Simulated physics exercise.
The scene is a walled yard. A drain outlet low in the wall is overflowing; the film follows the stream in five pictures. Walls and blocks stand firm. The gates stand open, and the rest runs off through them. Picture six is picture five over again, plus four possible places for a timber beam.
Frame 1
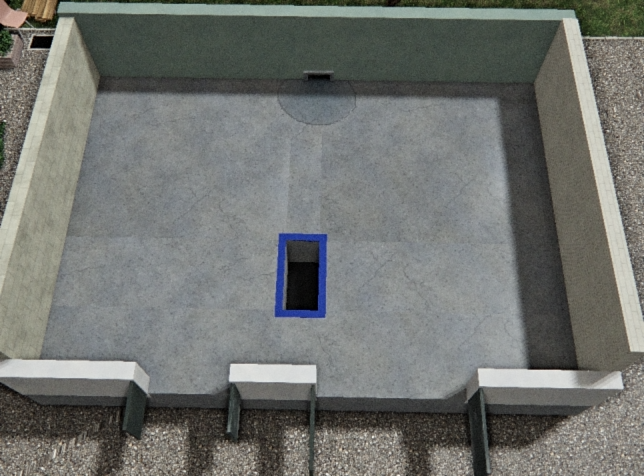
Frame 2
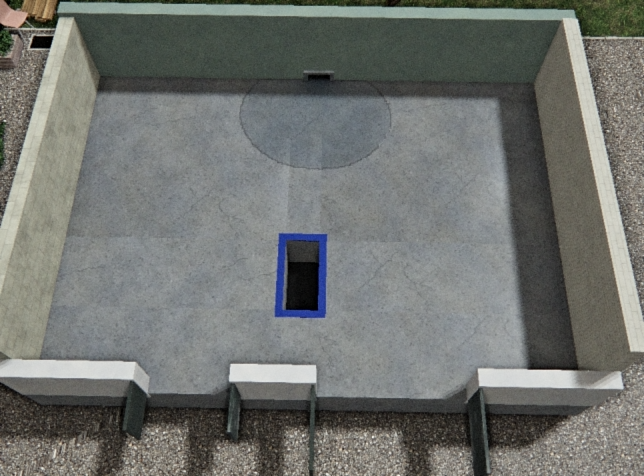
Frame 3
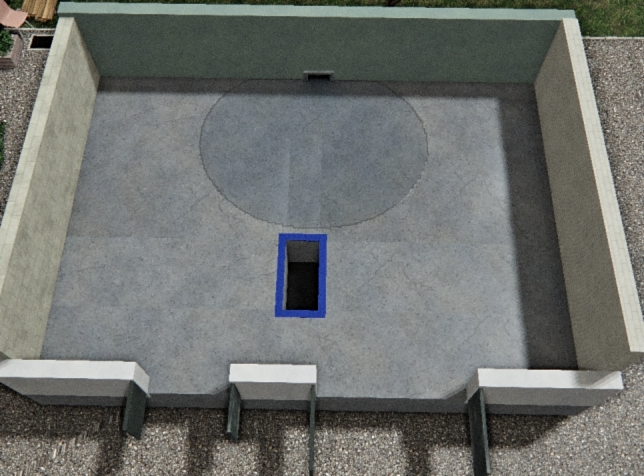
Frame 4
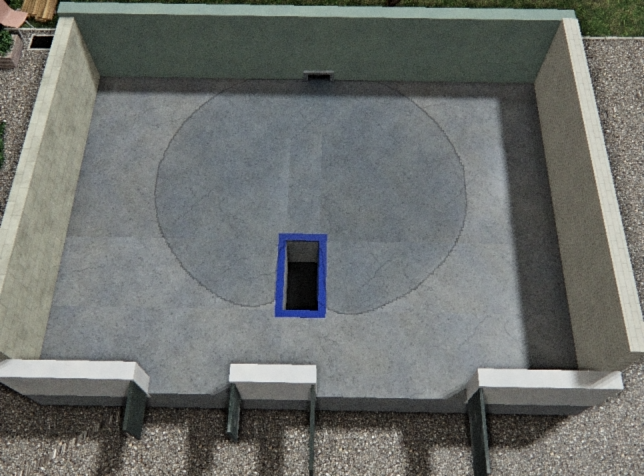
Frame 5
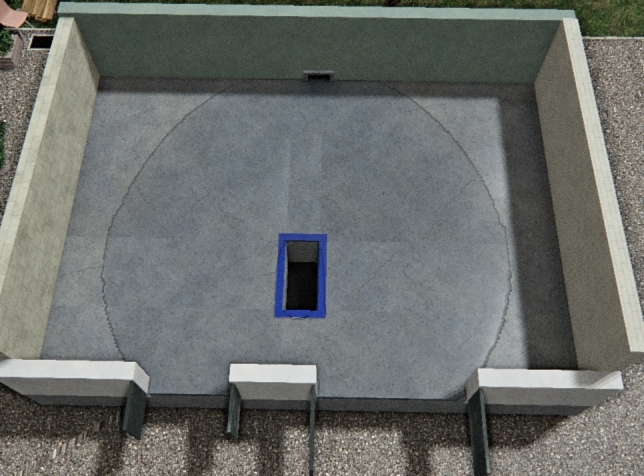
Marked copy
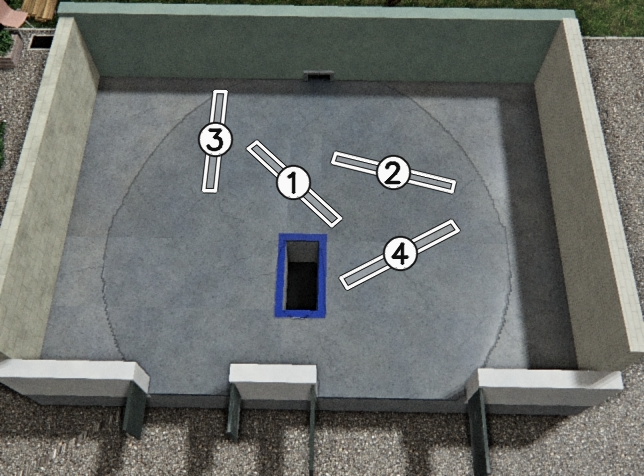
Walled yard with a round sheet of water spreading from an outlet in the far wall and surrounding a blue-edged drain pit.
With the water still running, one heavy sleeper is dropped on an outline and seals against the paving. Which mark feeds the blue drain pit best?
I would pick position 4.
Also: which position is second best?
The answer is 3.
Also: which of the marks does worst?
It is 1.
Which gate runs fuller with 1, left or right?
The right one.
In white, 1 from (252, 145) to (336, 222); 2 from (334, 157) to (453, 186); 3 from (209, 190) to (220, 91); 4 from (344, 283) to (454, 225).
With 1, about 4 % of the stream goes into the blue drain pit, about 95 % out by the gates.
With 2, about 21 % of the stream goes into the blue drain pit, about 79 % out by the gates.
With 3, about 29 % of the stream goes into the blue drain pit, about 70 % out by the gates.
With 4, about 50 % of the stream goes into the blue drain pit, about 49 % out by the gates.
